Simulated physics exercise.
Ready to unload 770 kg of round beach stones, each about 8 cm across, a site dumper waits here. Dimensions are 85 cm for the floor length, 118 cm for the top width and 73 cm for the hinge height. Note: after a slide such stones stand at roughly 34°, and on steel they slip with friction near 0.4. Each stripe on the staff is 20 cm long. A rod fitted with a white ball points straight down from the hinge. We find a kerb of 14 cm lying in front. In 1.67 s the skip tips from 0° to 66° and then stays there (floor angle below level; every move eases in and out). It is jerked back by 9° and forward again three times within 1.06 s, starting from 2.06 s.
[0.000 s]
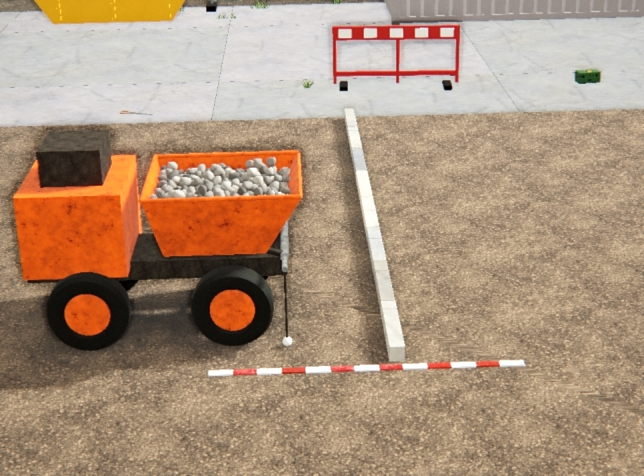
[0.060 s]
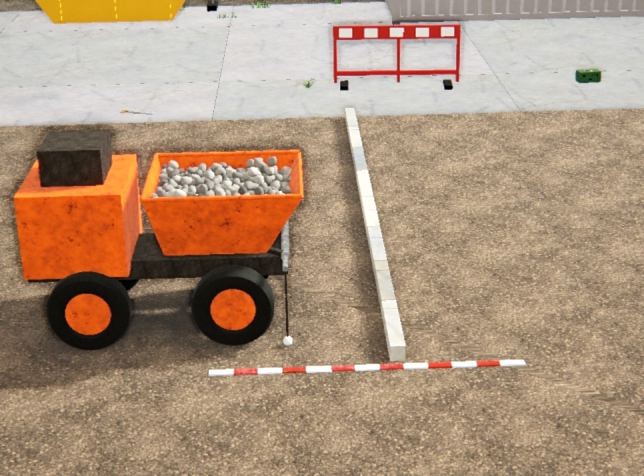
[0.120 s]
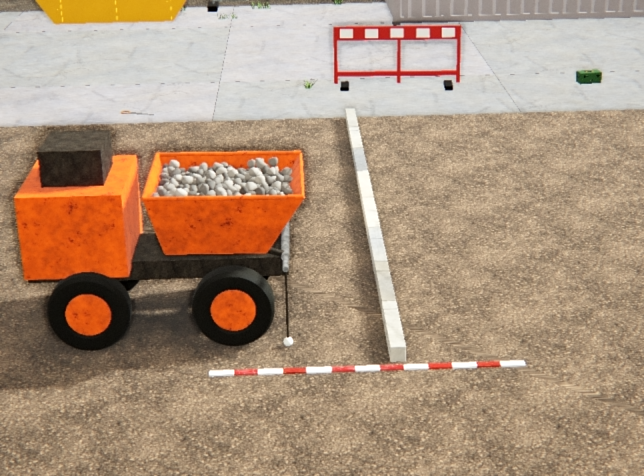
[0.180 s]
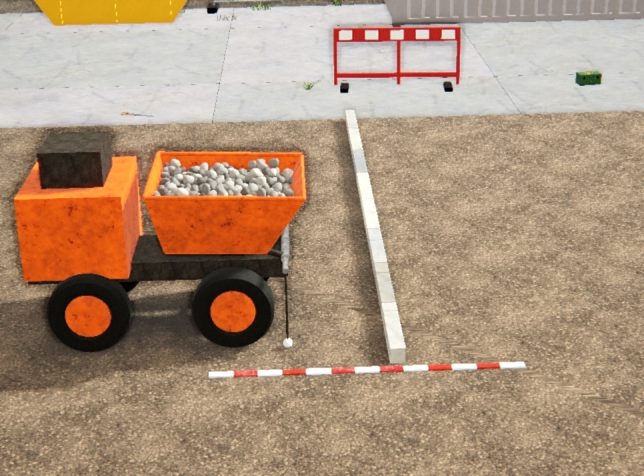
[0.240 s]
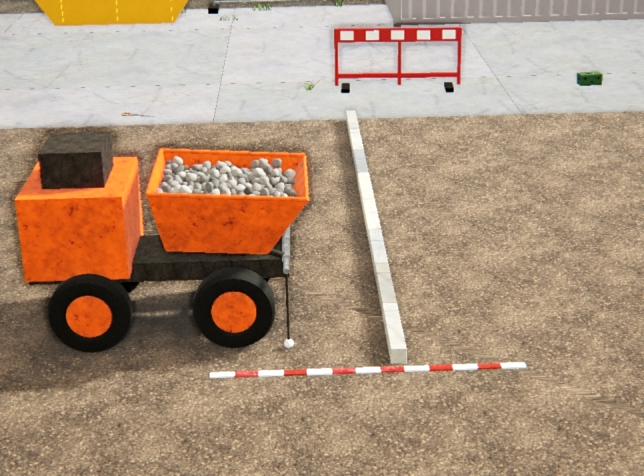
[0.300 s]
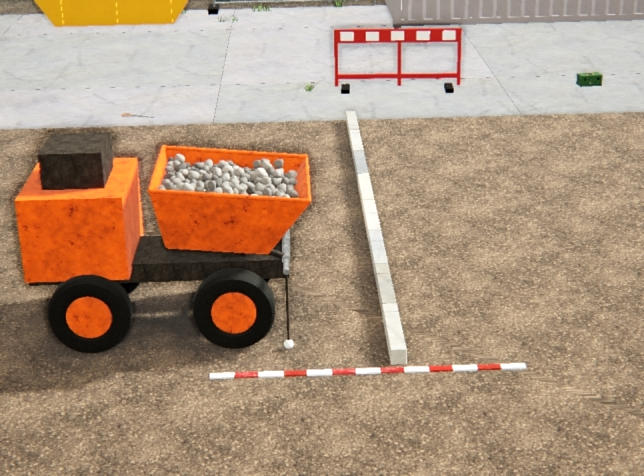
An orange site dumper stood still on the gravel behind a pale kerb, its skip full of round grey and white stones, and then the skip slowly tilted a little toward the right.
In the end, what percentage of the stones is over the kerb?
Roughly 60 percent of the stones.
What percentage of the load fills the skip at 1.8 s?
Estimate: Approx. 75 %.
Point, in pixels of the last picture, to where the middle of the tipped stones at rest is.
Their middle lands near (415, 305).
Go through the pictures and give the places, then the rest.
In the first picture, lip at (301, 197), floor tilted 0°, highest stones at (212, 175).
In the second picture, lip at (302, 196), floor tilted 0°, highest stones at (215, 174); the stones move at 0.1 m/s on average.
In the third picture, lip at (303, 197), floor tilted 1°, highest stones at (215, 175); the stones move at 0.2 m/s on average.
In the fourth picture, lip at (305, 199), floor tilted 2°, highest stones at (216, 175); the stones move at 0.3 m/s on average.
In the fifth picture, the skip is at 4°, its lip at (307, 200); the top of the load is at (195, 174); the stones move at 0.4 m/s on average.
In the sixth picture, lip at (310, 201), floor tilted 6°, highest stones at (190, 170); the stones move at 0.4 m/s on average.
After 1.2 s the floor is at 56°; 100 % in the skip; the foremost stones are at (351, 215).
After 1.8 s the floor is at 66°; 76 % in the skip, 12 % on this side of the kerb, 12 % over the kerb; the foremost stones are at (451, 329).
After 3.6 s the floor is at 66°; 20 % in the skip, 21 % on this side of the kerb, 60 % over the kerb; the foremost stones are at (641, 290).
After 6.3 s the floor is at 66°; 5 % in the skip, 34 % on this side of the kerb, 61 % over the kerb; the foremost stones are at (641, 290).
